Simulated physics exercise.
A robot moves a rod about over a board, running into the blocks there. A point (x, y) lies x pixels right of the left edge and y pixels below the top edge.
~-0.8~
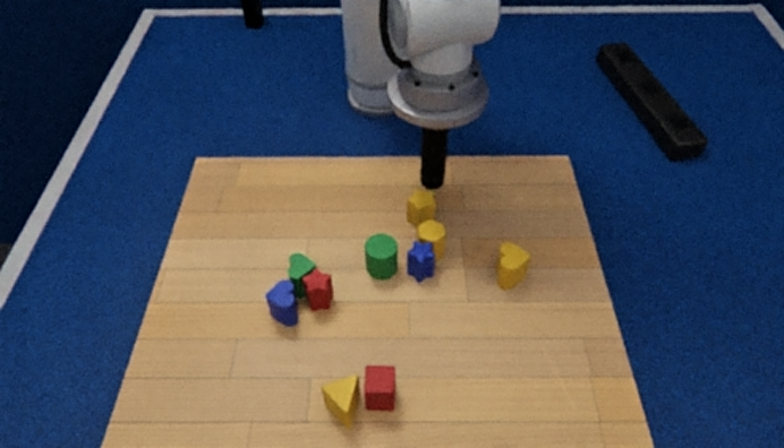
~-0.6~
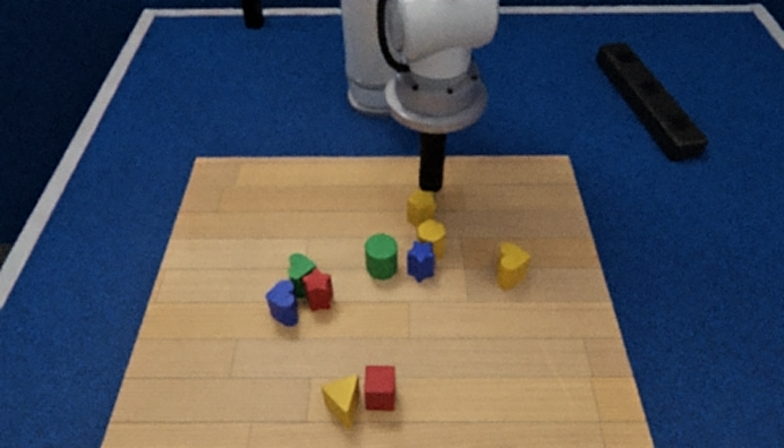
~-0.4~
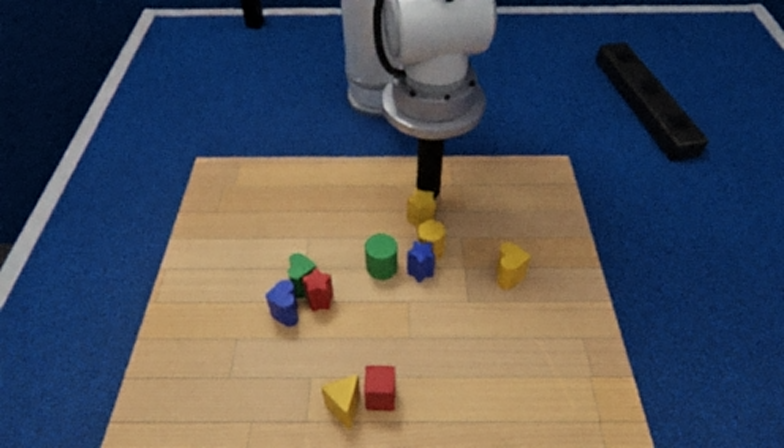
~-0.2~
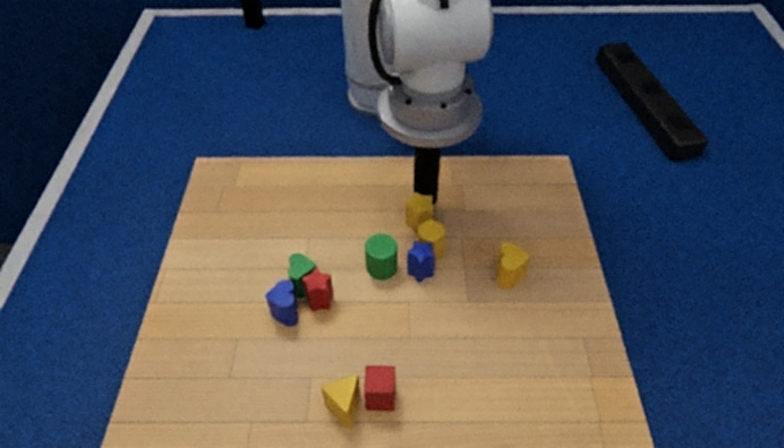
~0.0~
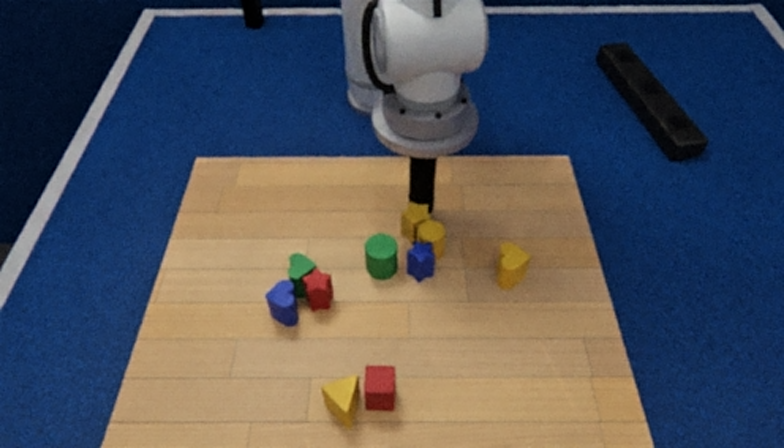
On a wooden board, a robot arm moves its black rod toward the viewer, nudging a yellow star among scattered coloured blocks.
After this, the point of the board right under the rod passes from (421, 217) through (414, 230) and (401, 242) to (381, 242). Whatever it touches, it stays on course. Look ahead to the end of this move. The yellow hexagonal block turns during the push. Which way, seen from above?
From overhead, the rotation is counterclockwise.
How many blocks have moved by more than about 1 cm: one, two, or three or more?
Here I'd predict at least three blocks moving more than 1 cm.
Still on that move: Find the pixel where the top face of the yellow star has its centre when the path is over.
My estimate: (408, 238).
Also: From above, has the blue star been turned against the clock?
My answer is no.
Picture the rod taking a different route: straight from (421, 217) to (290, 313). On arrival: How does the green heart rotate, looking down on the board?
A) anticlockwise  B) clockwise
Choice B: Clockwise.
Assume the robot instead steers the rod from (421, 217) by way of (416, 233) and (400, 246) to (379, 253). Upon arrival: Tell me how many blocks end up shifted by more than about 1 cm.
My prediction: No fewer than three blocks.
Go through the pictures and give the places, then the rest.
Tip of the rod (432, 182), middles of tops, green disc (381, 246), yellow star (422, 198), blue star (422, 250), yellow hexagonal block (432, 230), in the first frame.
Rod (431, 186), nothing pushed, in the second frame.
Rod (428, 191), nothing pushed, in the third frame.
Rod (425, 199), yellow star (421, 202), in the fourth frame.
Rod (421, 208), green disc (381, 246), yellow star (416, 212), blue star (422, 250), yellow hexagonal block (432, 230), in the fifth frame.
What follows on the original path. Halfway along, rod (409, 229); yellow star (410, 235), turned 15° anticlockwise; blue star (421, 261), turned 35° clockwise; yellow hexagonal block (437, 246), turned 40° anticlockwise.
At the end, rod (380, 234); green disc (379, 249); yellow star (408, 238), turned 35° anticlockwise; blue star (421, 261), turned 35° clockwise; yellow hexagonal block (438, 247), turned 45° anticlockwise.
